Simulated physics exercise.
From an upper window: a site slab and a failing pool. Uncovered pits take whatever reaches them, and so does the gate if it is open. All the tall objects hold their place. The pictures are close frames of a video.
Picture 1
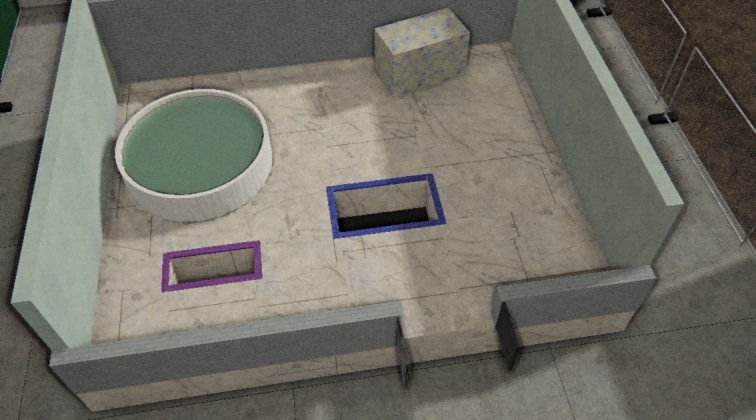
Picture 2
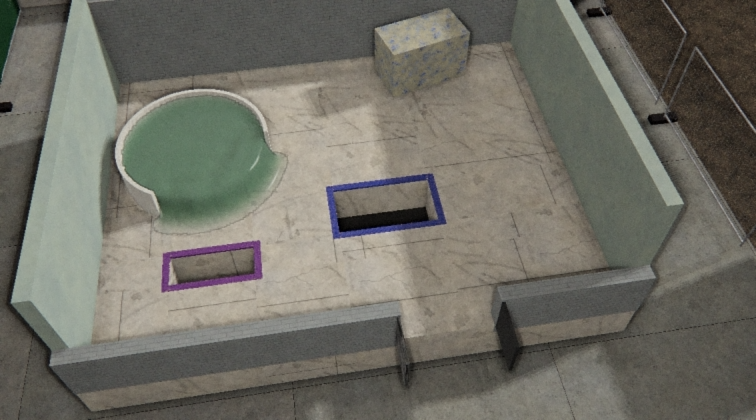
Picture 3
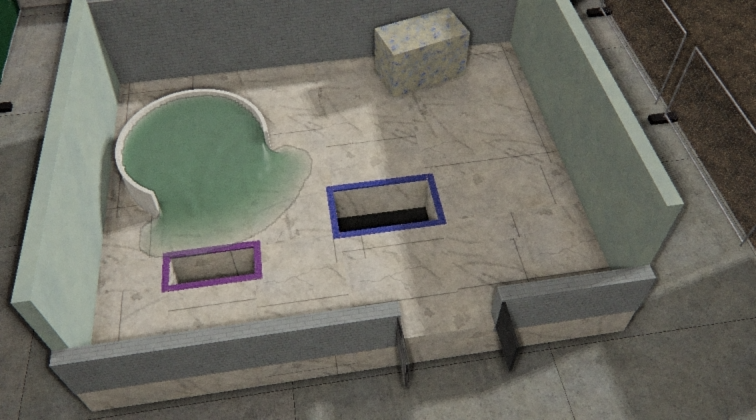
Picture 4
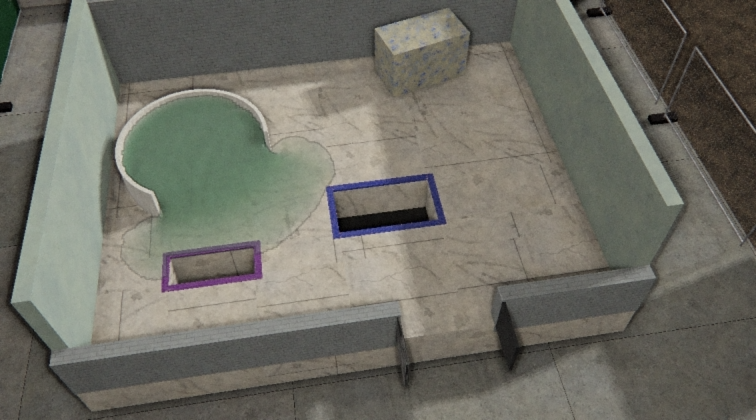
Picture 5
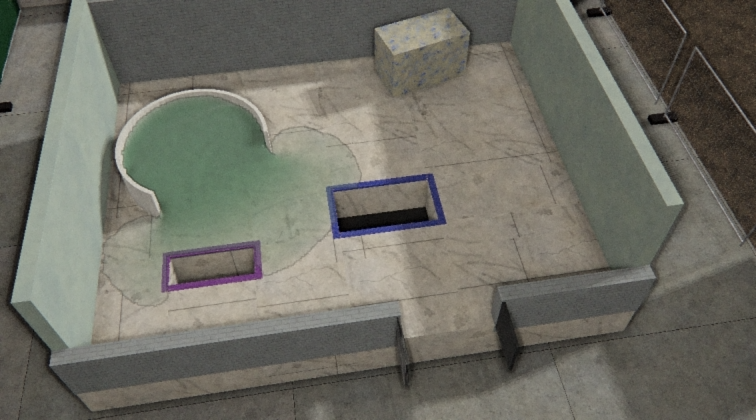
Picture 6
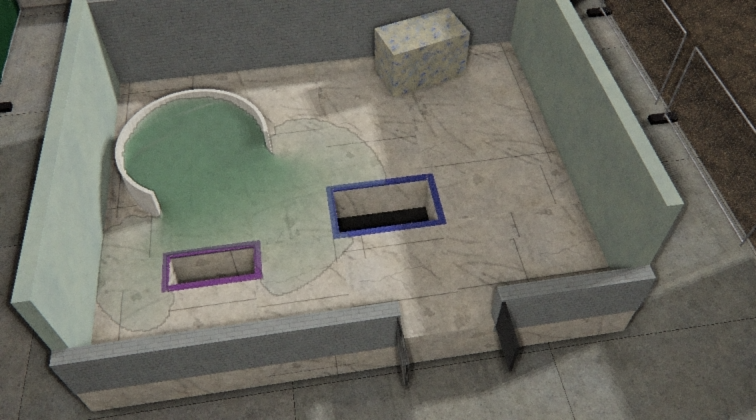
The footage shows a round, white-walled pool of green water inside a walled slab, whole at first; its front side then opens and water spreads across the pale floor, around the purple-framed opening and towards the blue-framed one.
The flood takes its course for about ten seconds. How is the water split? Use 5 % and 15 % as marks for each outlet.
In the end: The gate takes between 5 and 15 %; the blue pit takes over 15 %; the purple pit takes over 15 %.
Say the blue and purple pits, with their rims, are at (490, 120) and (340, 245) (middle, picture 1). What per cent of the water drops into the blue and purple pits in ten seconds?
In per cent: Blue 10, purple 30.
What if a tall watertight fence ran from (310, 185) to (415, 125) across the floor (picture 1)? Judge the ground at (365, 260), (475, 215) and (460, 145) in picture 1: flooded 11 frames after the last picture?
One after the other: Covered, dry, dry.
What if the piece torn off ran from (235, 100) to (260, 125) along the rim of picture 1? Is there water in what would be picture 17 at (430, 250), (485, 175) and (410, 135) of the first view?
In turn: Not flooded, clear, wet.
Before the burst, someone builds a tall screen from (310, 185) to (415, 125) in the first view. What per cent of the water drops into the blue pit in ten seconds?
Per cent: Blue 12.
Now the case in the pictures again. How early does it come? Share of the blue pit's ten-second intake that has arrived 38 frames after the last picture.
Close to 85 %.
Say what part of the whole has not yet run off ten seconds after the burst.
Close to 30 %.
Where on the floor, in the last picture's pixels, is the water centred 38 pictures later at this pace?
Near (342, 226).
A moment on, water covers 30 % of the floor; the gate 0 %, the blue pit 5 %, the purple pit 12 %.
Next, water covers 35 % of the floor; the gate 1 %, the blue pit 10 %, the purple pit 21 %.
Then, water covers 40 % of the floor; the gate 4 %, the blue pit 14 %, the purple pit 29 %.
Later, water covers 55 % of the floor; the gate 6 %, the blue pit 17 %, the purple pit 37 %.
In the end, water covers 70 % of the floor; the gate 8 %, the blue pit 20 %, the purple pit 42 %.
